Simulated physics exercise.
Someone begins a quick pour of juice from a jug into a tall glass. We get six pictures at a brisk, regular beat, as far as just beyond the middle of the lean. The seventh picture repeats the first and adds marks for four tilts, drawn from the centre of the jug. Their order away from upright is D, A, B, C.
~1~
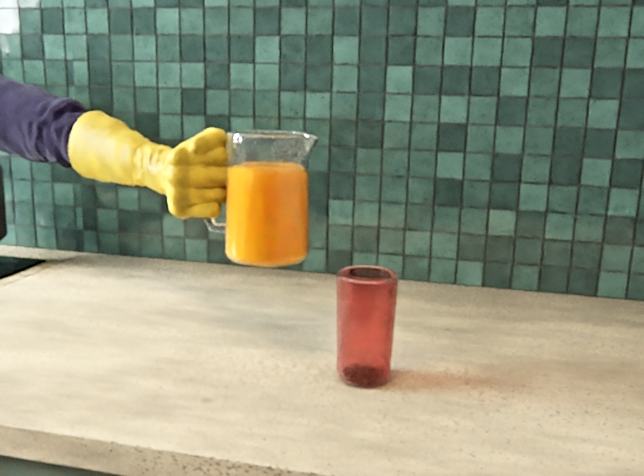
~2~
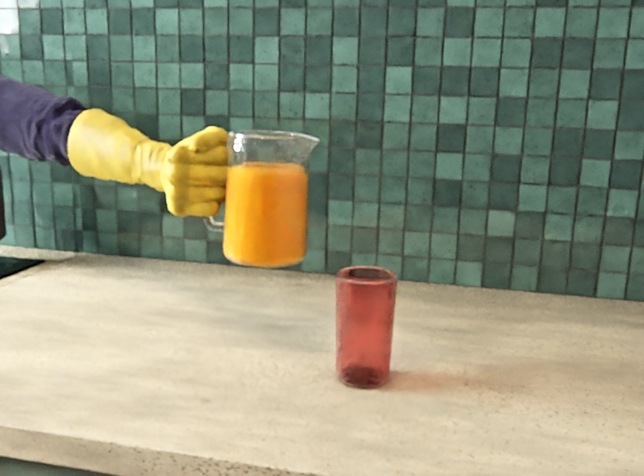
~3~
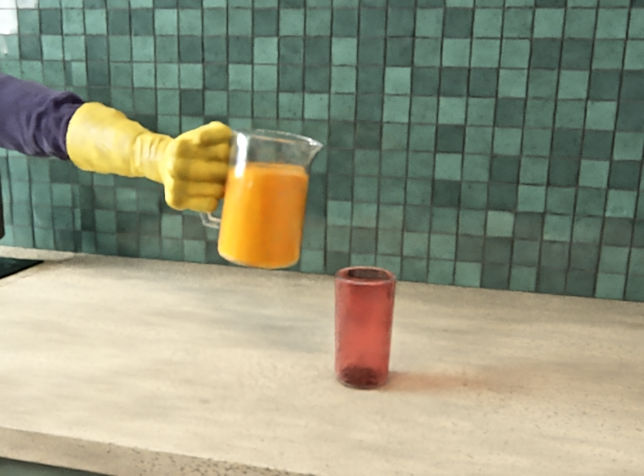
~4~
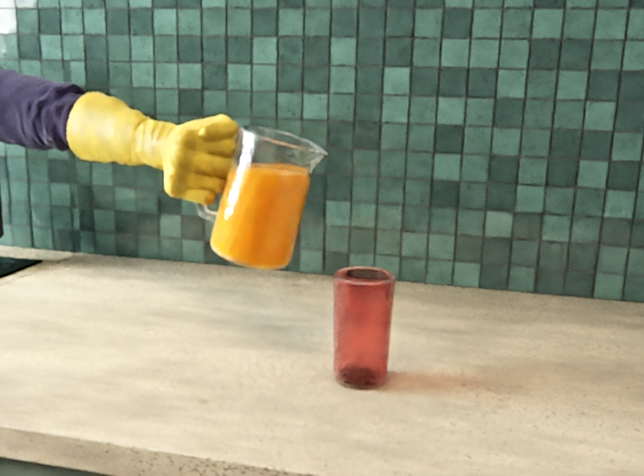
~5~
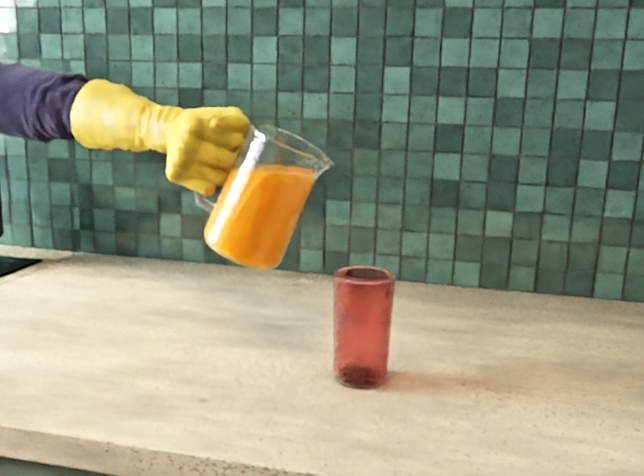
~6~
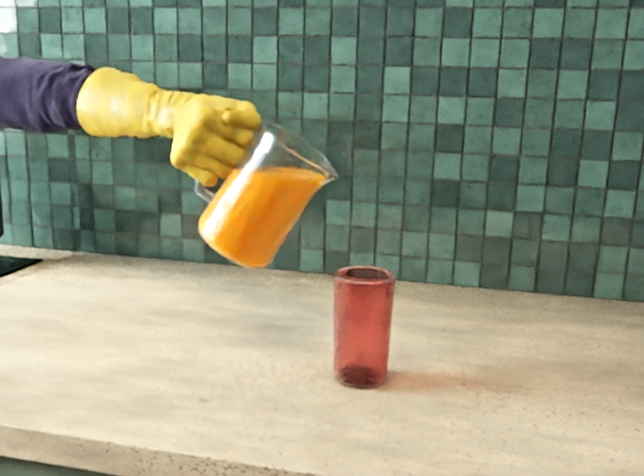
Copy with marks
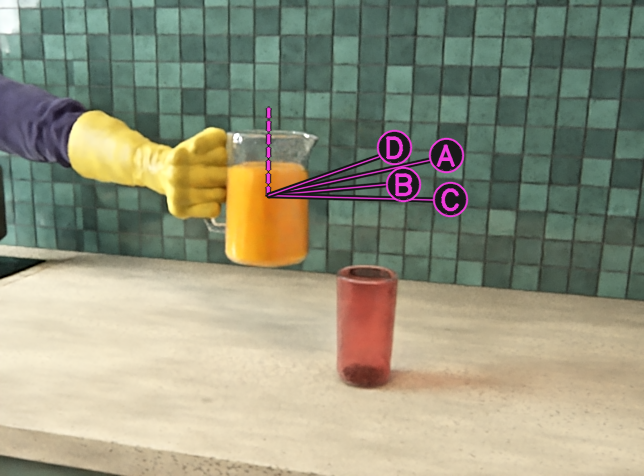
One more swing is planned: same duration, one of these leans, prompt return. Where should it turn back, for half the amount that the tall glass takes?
The answer is mark D.
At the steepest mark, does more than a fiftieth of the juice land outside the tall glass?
Yes, it does.
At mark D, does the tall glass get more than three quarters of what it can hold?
No, less.
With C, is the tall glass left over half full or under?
Over half.
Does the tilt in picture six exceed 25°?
Yes.
In magenta, A at (430, 160); B at (385, 184); C at (433, 200); D at (379, 156).
With A, the tall glass ends with about 72 % of what it can hold; 3 % of the juice is spilt.
With B, the tall glass ends with about 90 % of what it can hold; 6 % of the juice is spilt.
With C, the tall glass ends with about 93 % of what it can hold; 15 % of the juice is spilt.
With D, the tall glass ends with about 53 % of what it can hold.
